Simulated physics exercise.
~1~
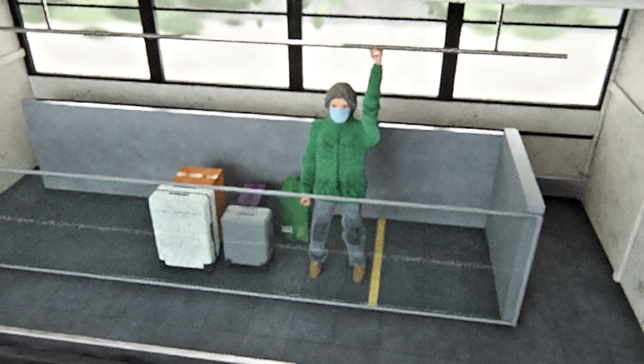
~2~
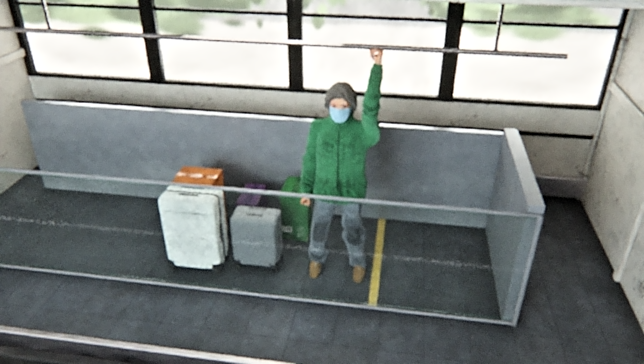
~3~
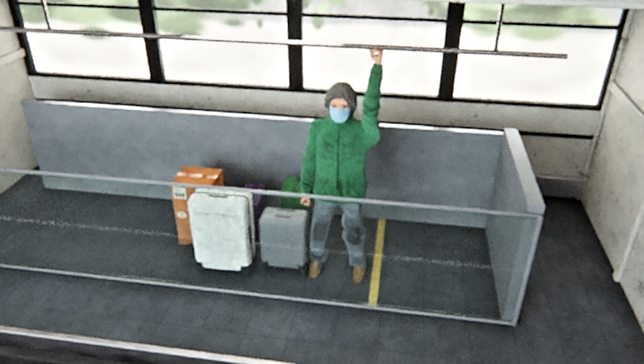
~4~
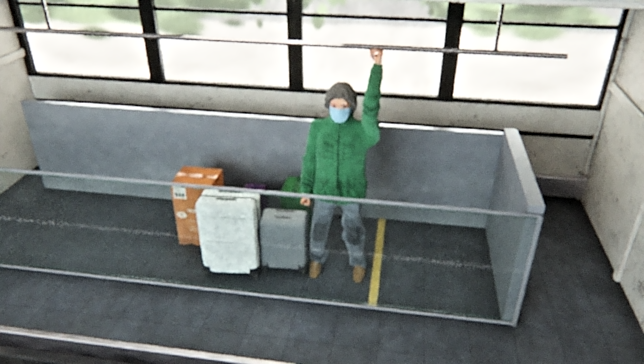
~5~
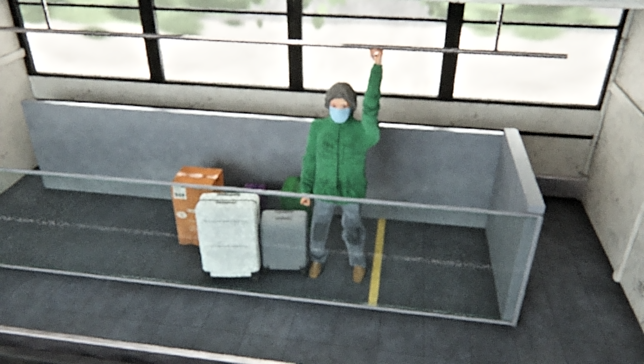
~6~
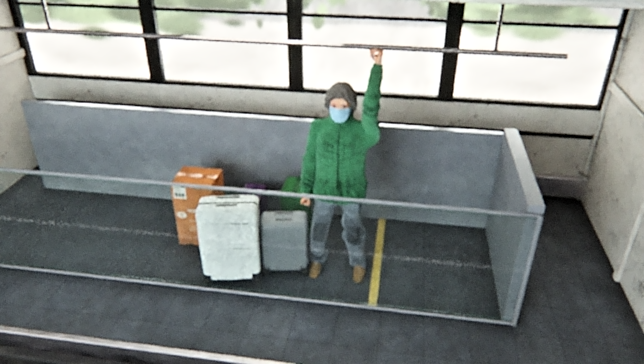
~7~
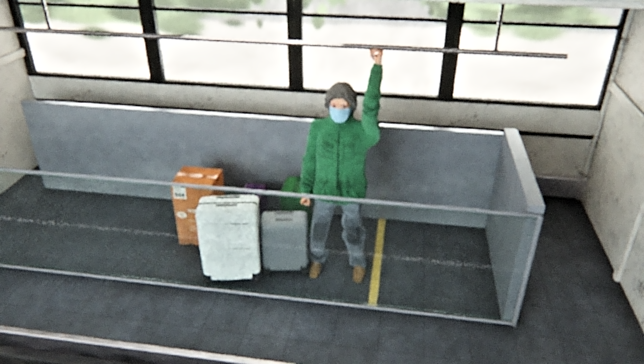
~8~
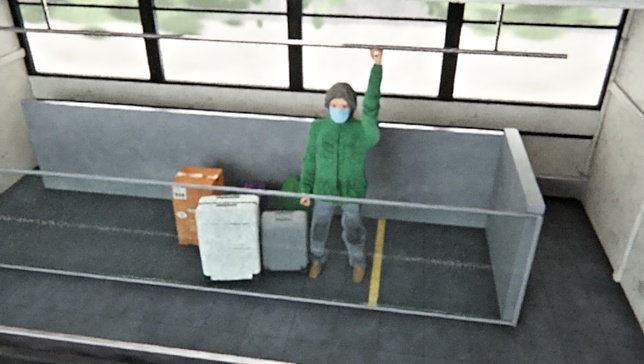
The clip opens on a masked traveller in a green jacket and grey hat, standing in a shuttle bay with one raised hand gripping the overhead rail. To the left, a large white case and a smaller grey case stand before orange, purple and green luggage. Both cases slide right, exposing more of the orange piece while the grey case covers much of the green one. The grey case stops beside the traveller's legs, and the white one edges closer before it settles too. At the end, everything rests upright, left of the yellow line.
